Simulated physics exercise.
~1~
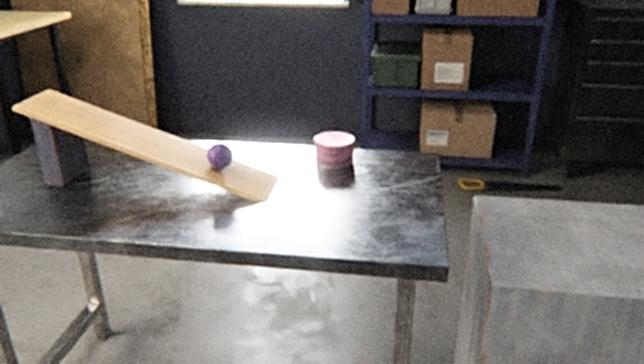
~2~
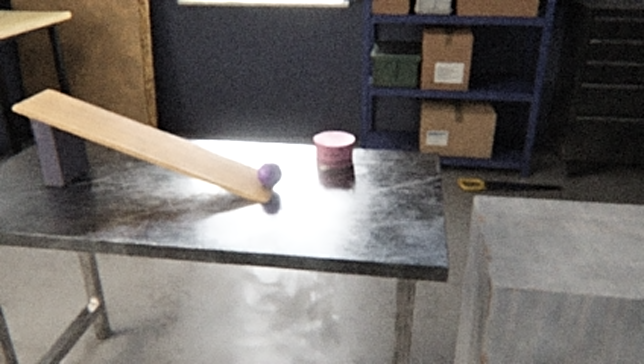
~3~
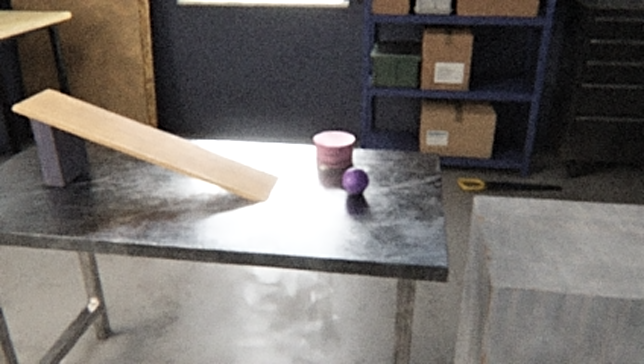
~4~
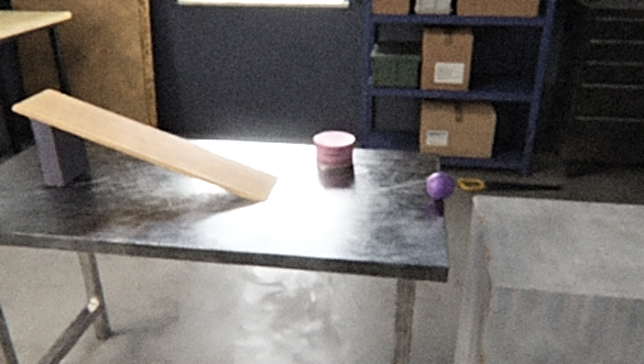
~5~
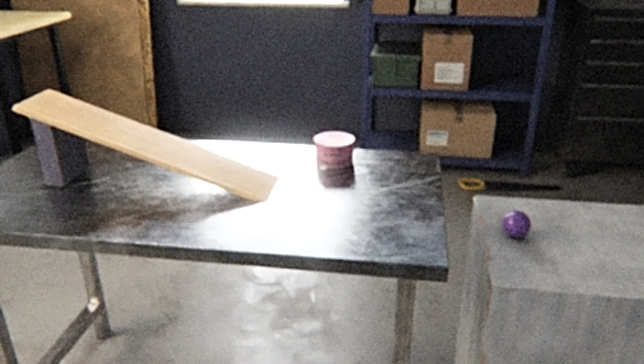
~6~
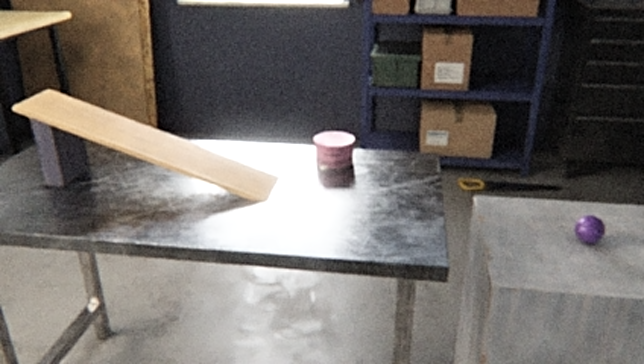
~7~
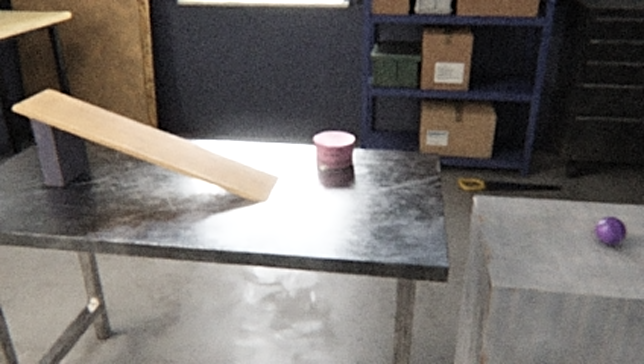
The video shows a small purple ball rolling down a wooden ramp and across a dark table, passing in front of a pink tub that stays still. It leaves the right edge, crosses the gap, and lands on a lower grey surface, ending farther right on it.
